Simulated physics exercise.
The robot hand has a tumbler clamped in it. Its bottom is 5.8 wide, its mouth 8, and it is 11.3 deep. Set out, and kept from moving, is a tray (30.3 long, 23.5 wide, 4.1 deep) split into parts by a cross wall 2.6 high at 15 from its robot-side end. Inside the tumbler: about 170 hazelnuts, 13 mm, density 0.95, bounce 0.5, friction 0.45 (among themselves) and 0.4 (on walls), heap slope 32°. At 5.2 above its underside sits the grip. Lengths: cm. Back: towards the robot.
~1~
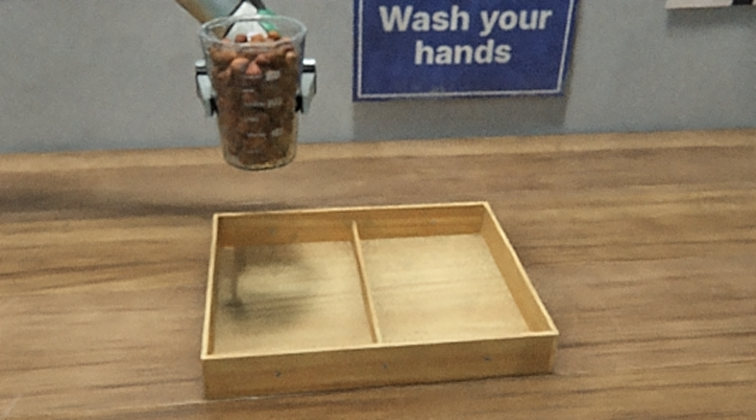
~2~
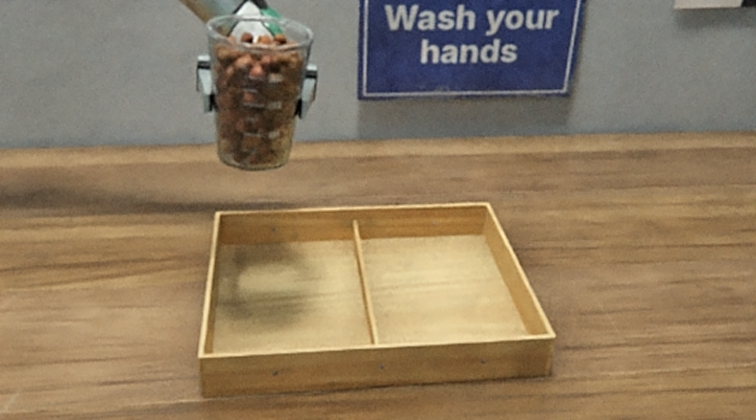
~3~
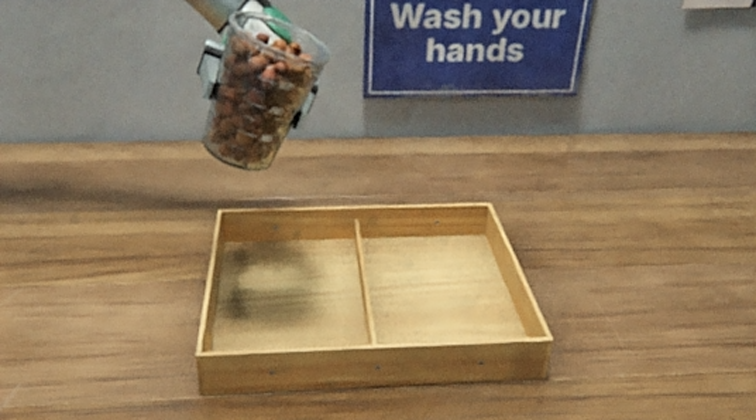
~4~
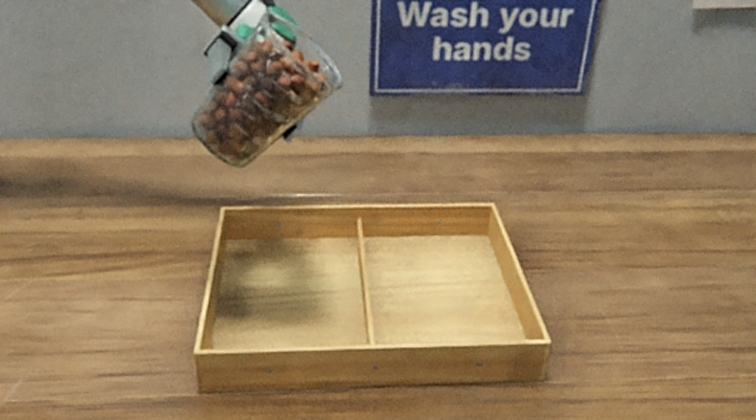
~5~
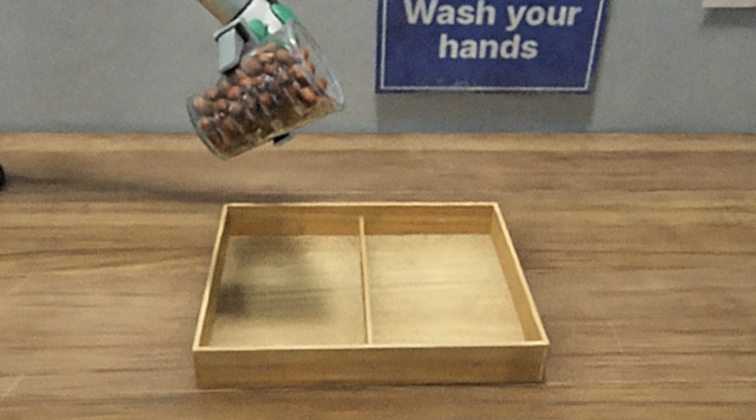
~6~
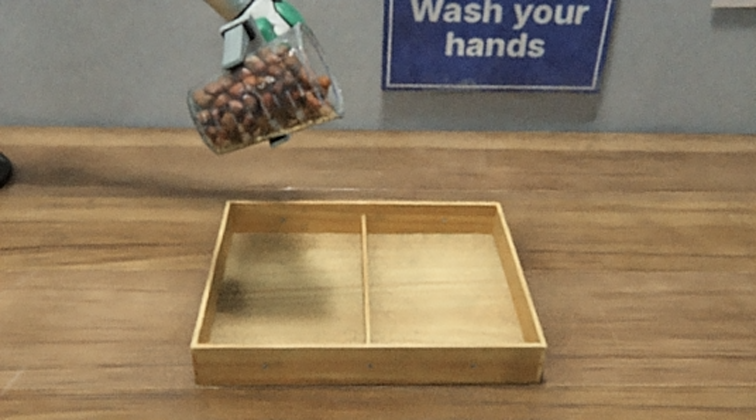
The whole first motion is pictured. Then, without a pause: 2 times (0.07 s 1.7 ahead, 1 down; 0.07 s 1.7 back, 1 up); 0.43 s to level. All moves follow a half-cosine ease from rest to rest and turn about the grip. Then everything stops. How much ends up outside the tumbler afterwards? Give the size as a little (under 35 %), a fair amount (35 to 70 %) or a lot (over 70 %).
A little.
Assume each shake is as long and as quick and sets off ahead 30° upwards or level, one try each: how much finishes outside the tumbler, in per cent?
Estimates, in order: 35 % then 30 %.
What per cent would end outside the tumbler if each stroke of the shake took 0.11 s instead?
It would come to roughly 10 %.
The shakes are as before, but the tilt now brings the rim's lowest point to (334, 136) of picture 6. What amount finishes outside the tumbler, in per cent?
Around 50 per cent of it.
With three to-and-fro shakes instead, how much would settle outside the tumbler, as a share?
About 15 per cent in that case.
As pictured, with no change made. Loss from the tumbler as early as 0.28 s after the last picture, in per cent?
Around 5 percent at that moment.
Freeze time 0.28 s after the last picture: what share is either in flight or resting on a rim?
Some 5 percent.
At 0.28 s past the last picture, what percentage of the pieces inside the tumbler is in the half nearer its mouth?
Roughly 55 per cent.
Then, 0.28 s later, tilted 64° forward, highest piece 26 above the table; 154 in the tumbler, 3 in the far-side part, 9 in flight or on a rim.
Then, 0.57 s later, tilted 16° forward, highest piece 28 above the table; 144 in the tumbler, 18 in the far-side part, 3 in the robot-side part, 1 in flight or on a rim.
Then, 0.91 s later, level, highest piece 28 above the table; 143 in the tumbler, 18 in the far-side part, 5 in the robot-side part.
Then, 1.96 s later, level, highest piece 28 above the table; 143 in the tumbler, 19 in the far-side part, 4 in the robot-side part.
At rest, 143 in the tumbler, 19 in the far-side part, 4 in the robot-side part. That is 14 % outside the tumbler.
